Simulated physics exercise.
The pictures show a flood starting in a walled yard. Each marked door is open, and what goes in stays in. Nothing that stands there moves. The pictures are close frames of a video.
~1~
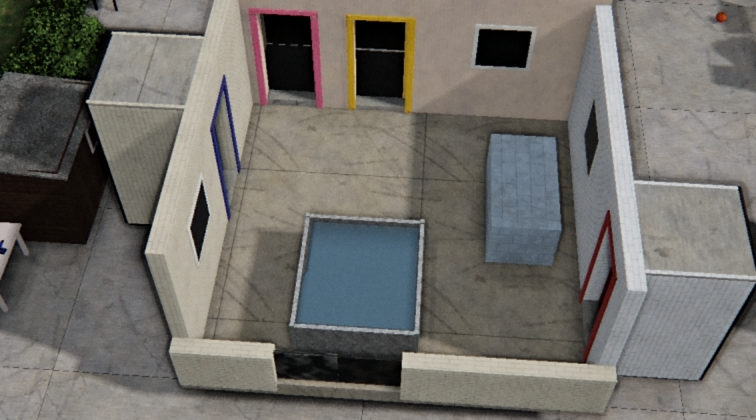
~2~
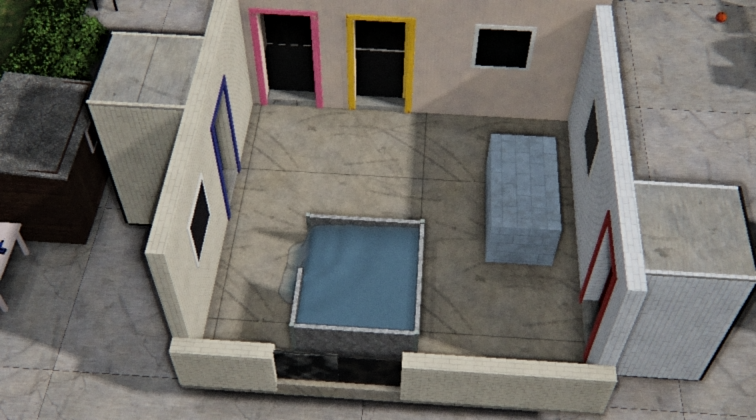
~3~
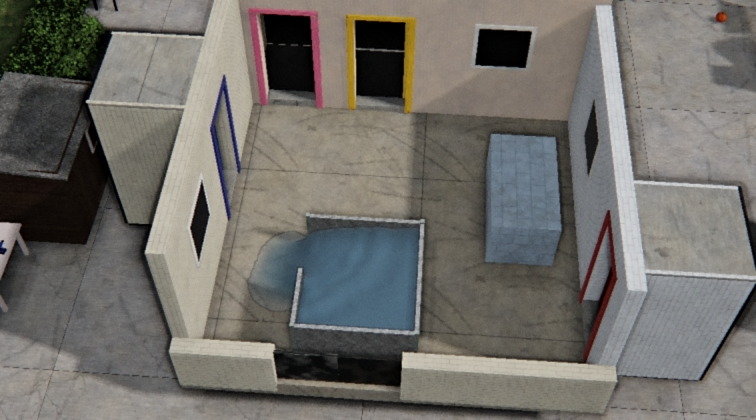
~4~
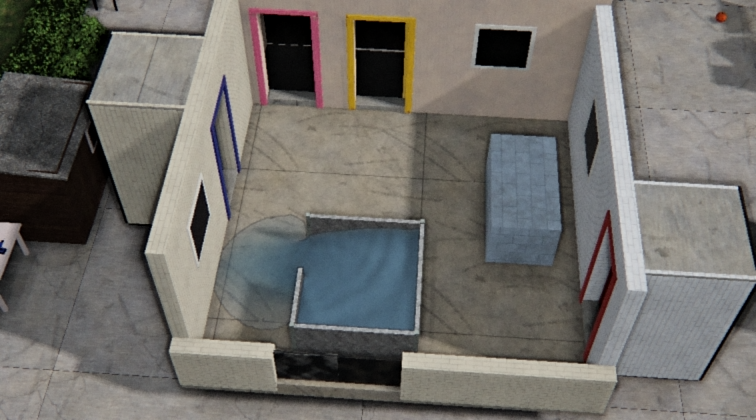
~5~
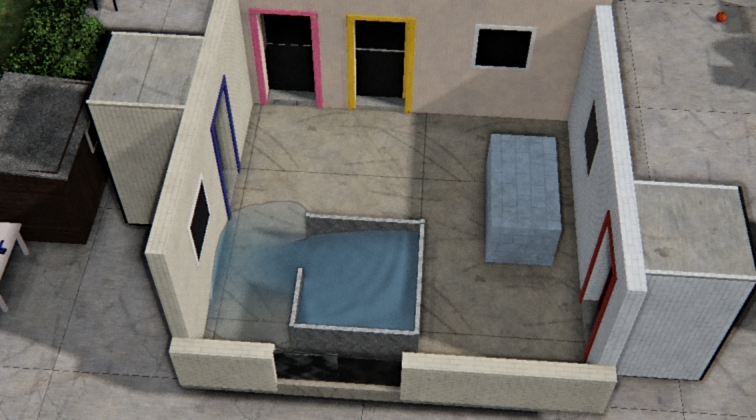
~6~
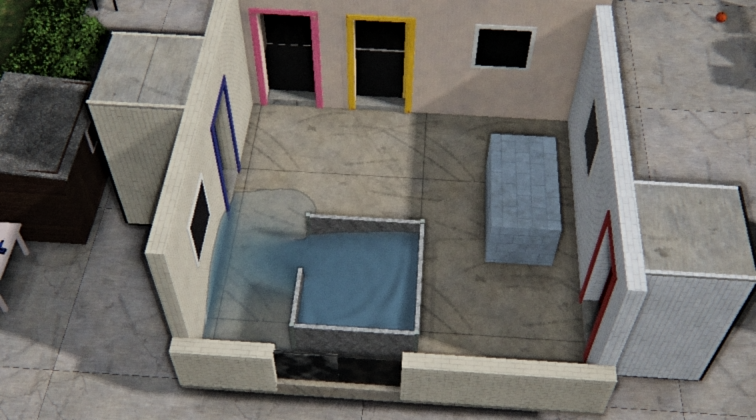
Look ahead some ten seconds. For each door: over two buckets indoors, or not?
The blue door lets in a lot; the pink door lets in a lot; the yellow door admits no more than that; the red door admits no more than that.
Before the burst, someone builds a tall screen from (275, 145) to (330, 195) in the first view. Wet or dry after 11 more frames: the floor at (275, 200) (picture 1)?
Verdict: Wet.
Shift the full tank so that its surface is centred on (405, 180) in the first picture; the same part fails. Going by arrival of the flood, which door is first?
That is the blue door.
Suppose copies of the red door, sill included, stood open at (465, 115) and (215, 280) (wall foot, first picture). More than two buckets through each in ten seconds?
In turn: Is under, is over.
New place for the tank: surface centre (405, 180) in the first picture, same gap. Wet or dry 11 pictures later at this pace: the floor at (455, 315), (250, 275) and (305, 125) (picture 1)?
In turn: No water, covered, flooded.
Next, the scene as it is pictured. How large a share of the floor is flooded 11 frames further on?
Roughly 30 per cent.
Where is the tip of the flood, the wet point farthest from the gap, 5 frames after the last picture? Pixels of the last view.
I would point to (251, 115).
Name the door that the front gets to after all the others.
That is the red door.
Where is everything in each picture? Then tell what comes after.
The first picture shows the tank at (360, 275) is whole and still.
In the second picture, water pours out at (308, 262) and has run to (298, 246).
In the third picture, water pours out at (308, 264) and has run to (253, 287).
In the fourth picture, water pours out at (308, 265) and has run to (216, 282).
In the fifth picture, the front is at (229, 218), out from the gap at (308, 265).
In the sixth picture, the front is at (234, 195), out from the gap at (308, 265).
A moment on, water covers 20 % of the floor; the blue door under two buckets in, the pink door not reached, the yellow door not reached, the red door not reached.
Next, water covers 30 % of the floor; the blue door over two buckets in, the pink door over two buckets in, the yellow door not reached, the red door not reached.
Then, water covers 55 % of the floor; the blue door over two buckets in, the pink door far over two buckets in, the yellow door wet at the sill, nothing in, the red door wet at the sill, nothing in.
Later, water covers 85 % of the floor; the blue door over two buckets in, the pink door far over two buckets in, the yellow door wet at the sill, nothing in, the red door wet at the sill, nothing in.
In the end, water covers 95 % of the floor; the blue door over two buckets in, the pink door far over two buckets in, the yellow door wet at the sill, nothing in, the red door wet at the sill, nothing in.
